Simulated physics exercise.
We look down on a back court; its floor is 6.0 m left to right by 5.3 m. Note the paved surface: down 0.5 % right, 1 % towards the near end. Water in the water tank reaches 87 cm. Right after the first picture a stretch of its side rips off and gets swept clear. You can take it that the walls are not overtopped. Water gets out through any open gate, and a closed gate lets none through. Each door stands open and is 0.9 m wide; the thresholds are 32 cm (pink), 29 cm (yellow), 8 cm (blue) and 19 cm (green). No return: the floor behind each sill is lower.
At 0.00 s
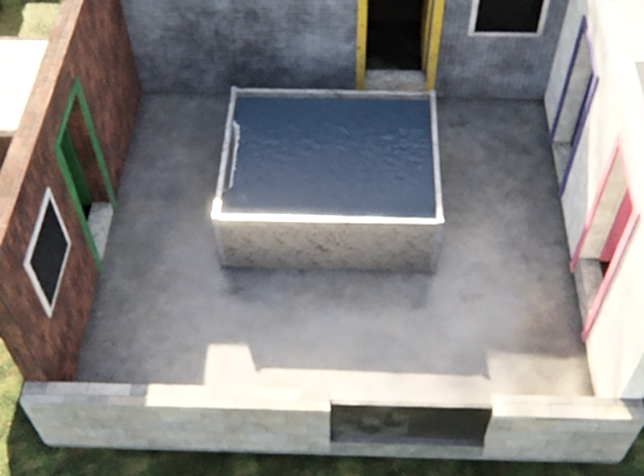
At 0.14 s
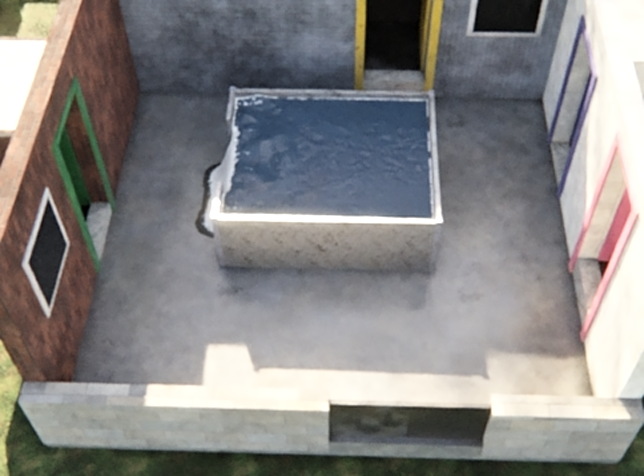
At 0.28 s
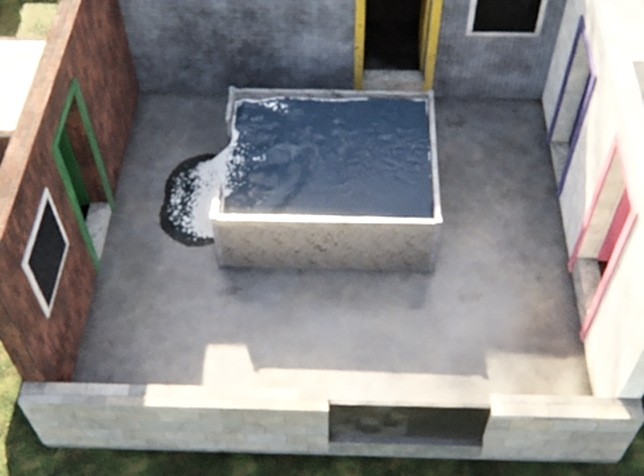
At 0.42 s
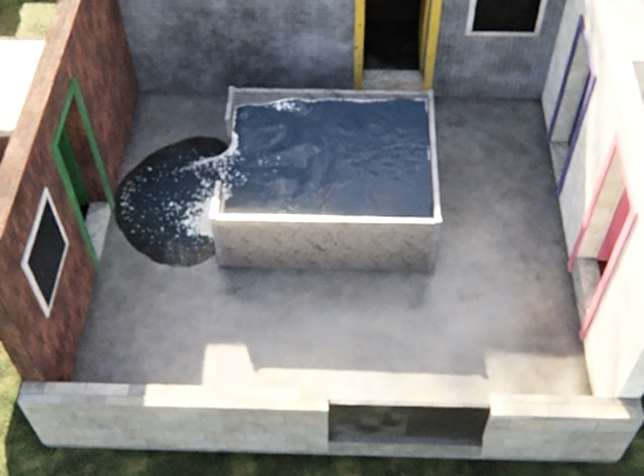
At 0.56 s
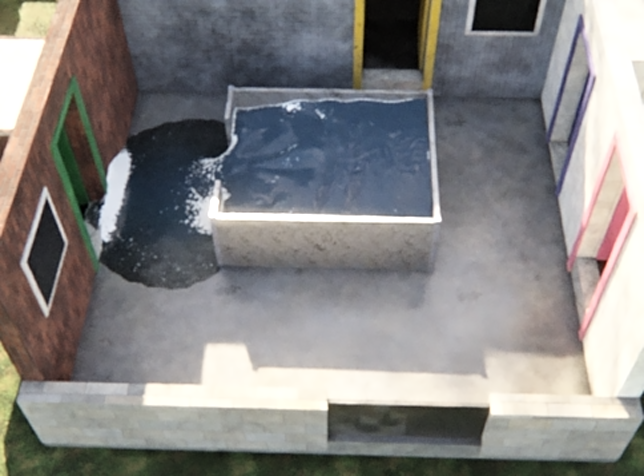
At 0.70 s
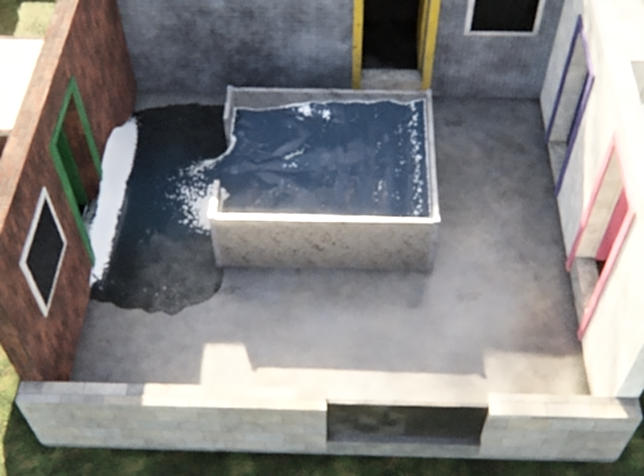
Dark water breaks through the left side of a raised rectangular tank in a grey paved court, seen from high above by a still camera. Around it stand a red-brick wall with a green-framed doorway at left, a yellow-framed doorway behind, and purple and pink ones at right. The water spreads leftward in a rounded, foam-flecked sheet, meets the brick wall in white froth, and widens along it while the tank's surface ripples.
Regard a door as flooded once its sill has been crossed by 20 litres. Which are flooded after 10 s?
At the pink door the total will be lower than the limit. At the yellow door the total will be lower than the limit. At the blue door the total will be higher than the limit. At the green door the total will be higher than the limit.
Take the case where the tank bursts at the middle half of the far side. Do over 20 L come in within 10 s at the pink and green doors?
Compared with the limit, pink is lower and green is lower.
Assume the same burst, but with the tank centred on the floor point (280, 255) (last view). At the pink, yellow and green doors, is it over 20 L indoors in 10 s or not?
Against the limit, the pink door stays within it, the yellow door stays within it and the green door exceeds it.
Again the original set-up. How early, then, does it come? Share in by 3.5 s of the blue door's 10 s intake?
By that time, around 0 per cent.
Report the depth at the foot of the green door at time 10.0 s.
The depth there is near 13.0 cm.
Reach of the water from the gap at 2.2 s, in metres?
Around 3.6 metres.
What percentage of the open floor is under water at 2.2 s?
Near 35 per cent is wet.
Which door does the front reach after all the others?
Door: Pink.
After 1.4 s water covers 25 % of the floor and is deepest (63 cm) near (138, 93); pink door not reached, yellow door not reached, blue door not reached, green door 46 cm at the sill, 102 L in.
After 2.2 s water covers 35 % of the floor and is deepest (53 cm) near (136, 102); pink door not reached, yellow door not reached, blue door not reached, green door 44 cm at the sill, 245 L in.
After 3.5 s water covers 70 % of the floor and is deepest (42 cm) near (538, 101); pink door not reached, yellow door 5 cm at the sill, 0 L in, blue door 11 cm at the sill, 2 L in, green door 30 cm at the sill, 369 L in.
After 6.0 s water covers 95 % of the floor and is deepest (26 cm) near (583, 371); pink door 20 cm at the sill, 0 L in, yellow door 12 cm at the sill, 0 L in, blue door 14 cm at the sill, 52 L in, green door 21 cm at the sill, 445 L in.
After 10.0 s water covers 100 % of the floor and is deepest (22 cm) near (270, 419); pink door 19 cm at the sill, 0 L in, yellow door 7 cm at the sill, 0 L in, blue door 13 cm at the sill, 133 L in, green door 13 cm at the sill, 450 L in.
